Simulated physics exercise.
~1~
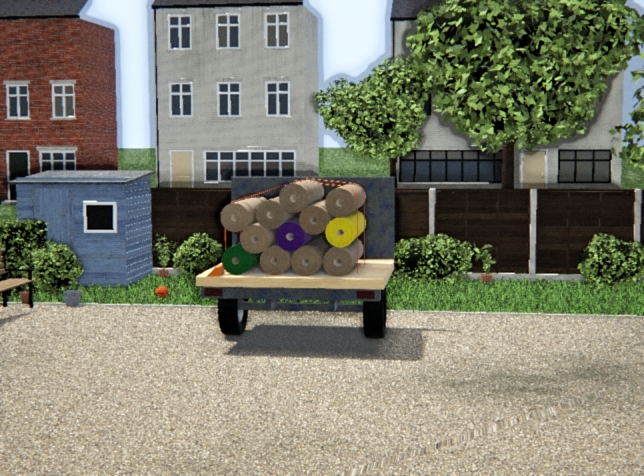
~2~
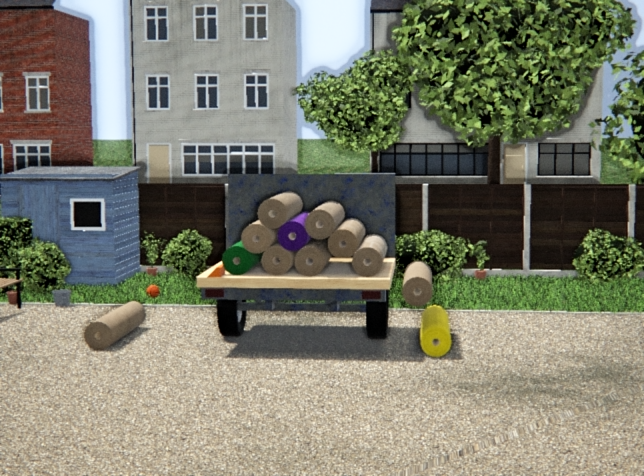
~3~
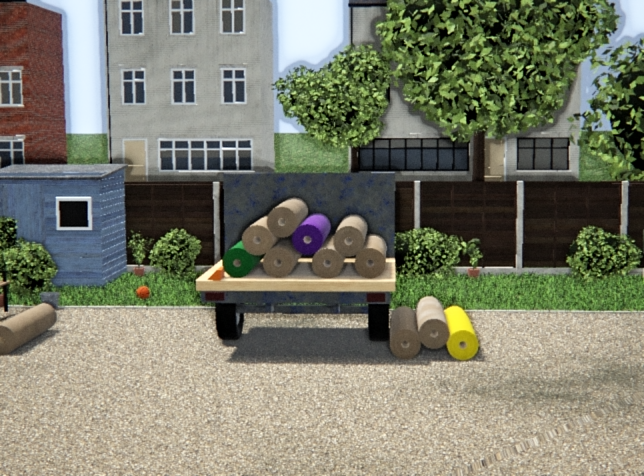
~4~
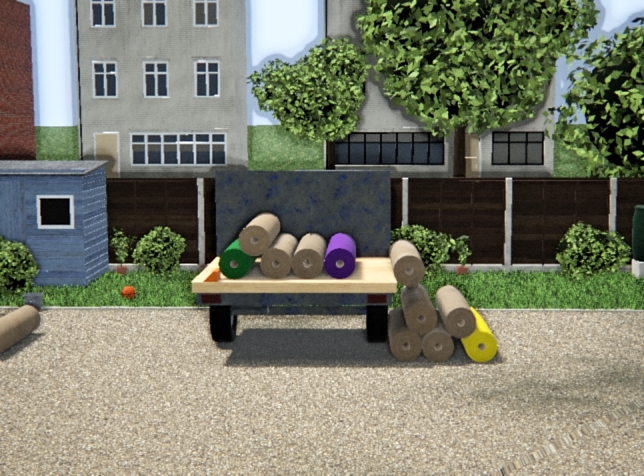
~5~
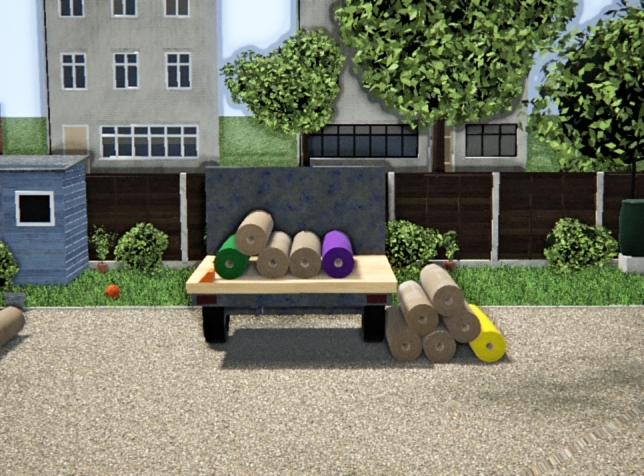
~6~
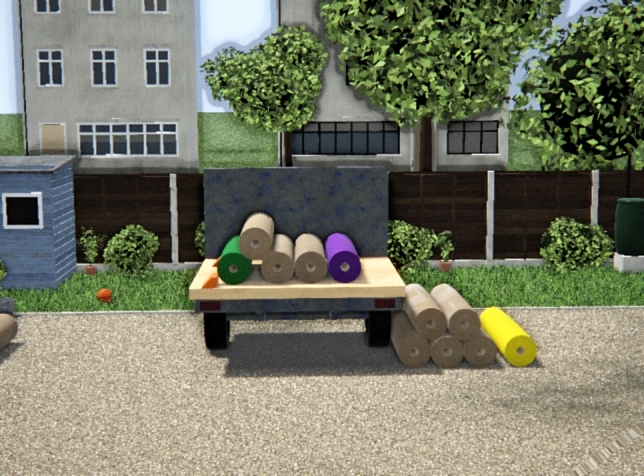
At the start, a stack of mostly brown rolls, with one green, one purple and one yellow, sits on a parked farm trailer before a fence and houses. The stack gives way, and a brown roll lands on the gravel to the left while the yellow one drops off the right side with another brown. More brown rolls spill over the right edge into a heap, and the purple roll moves right and settles down on the deck. The yellow roll then shifts farther right. At the end, green and purple remain aboard with three brown rolls, while yellow lies on the ground.
